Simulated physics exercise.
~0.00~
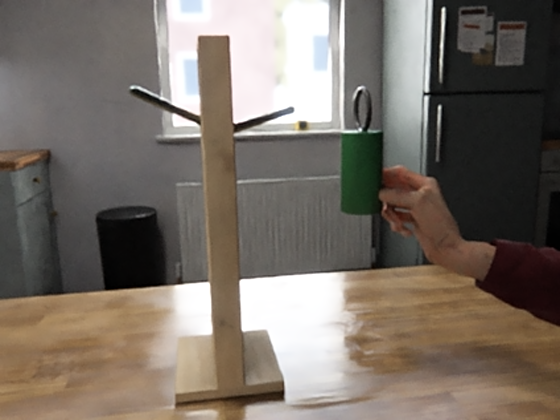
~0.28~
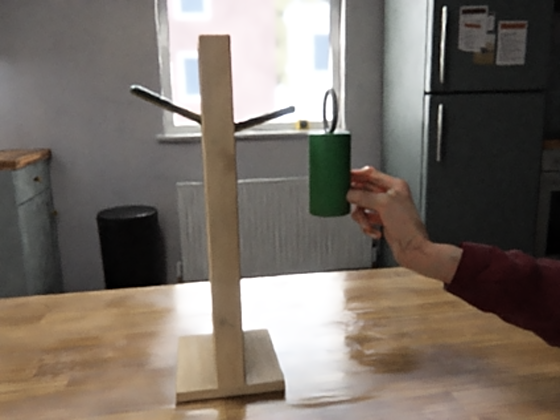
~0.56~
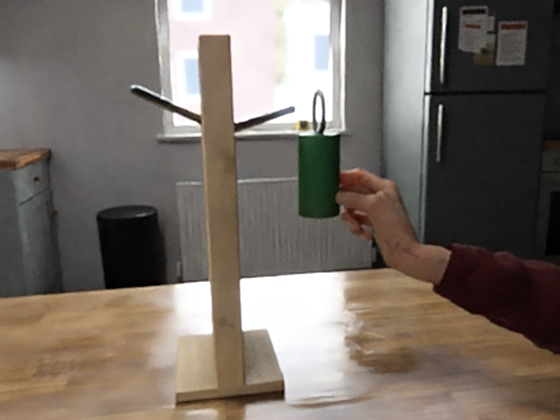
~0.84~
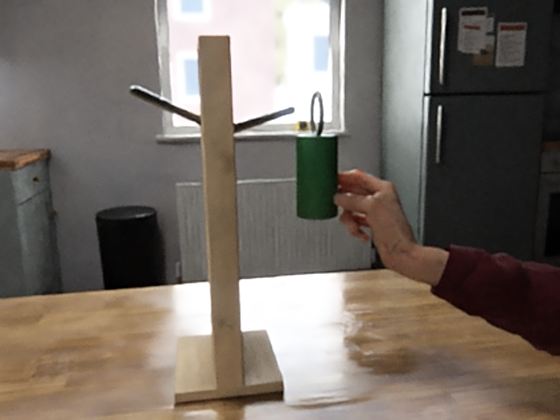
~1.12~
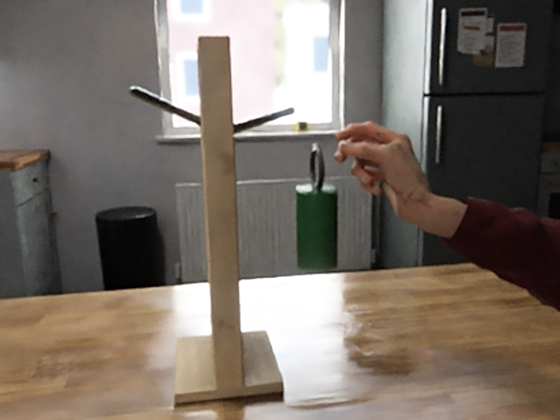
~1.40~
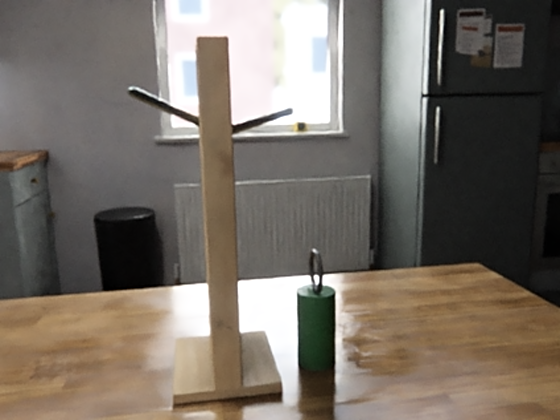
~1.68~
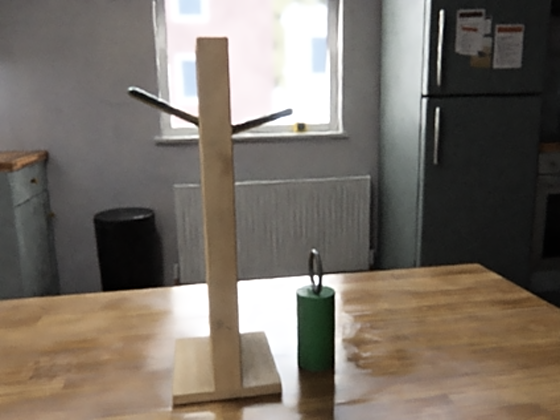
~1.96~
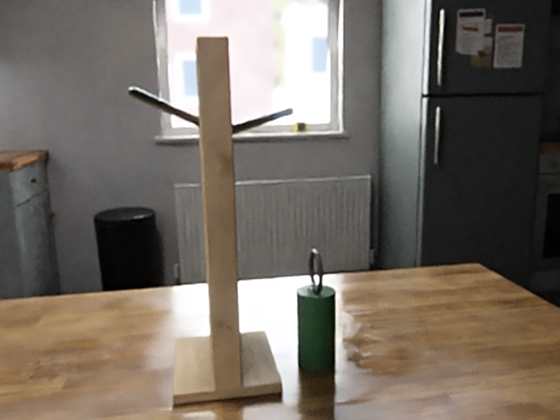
Hand moving a green lantern left toward a wooden peg stand and letting go, the lantern dropping to stand on the table.
